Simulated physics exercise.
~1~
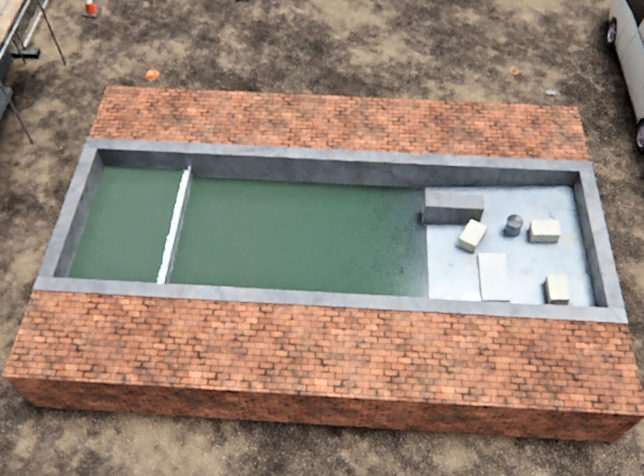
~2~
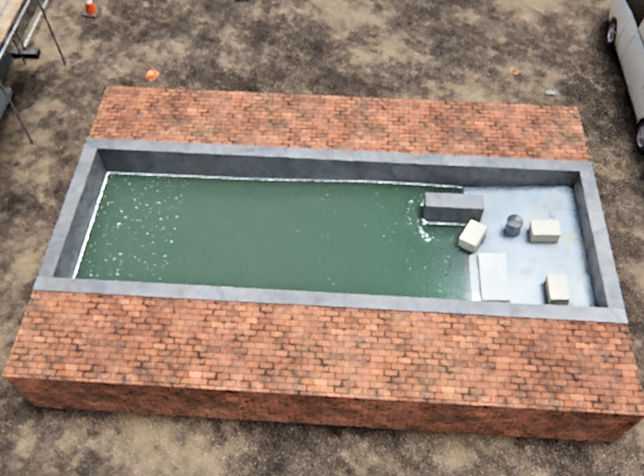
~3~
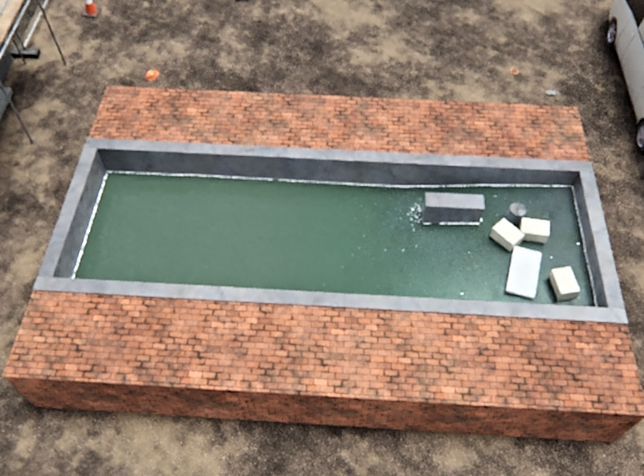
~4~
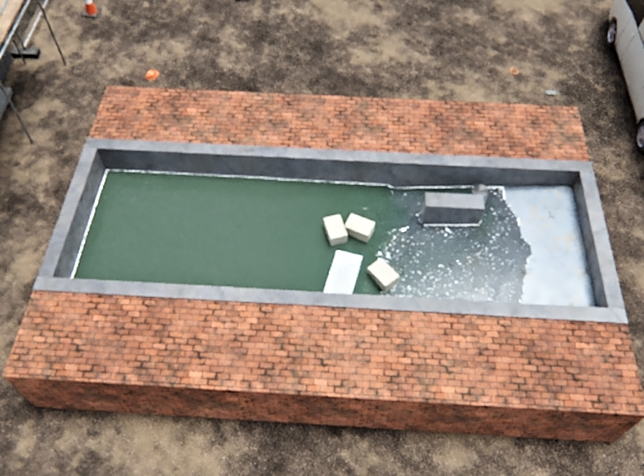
Green water surges up the ramp, lifts the pale blocks, and carries them left as it recedes.
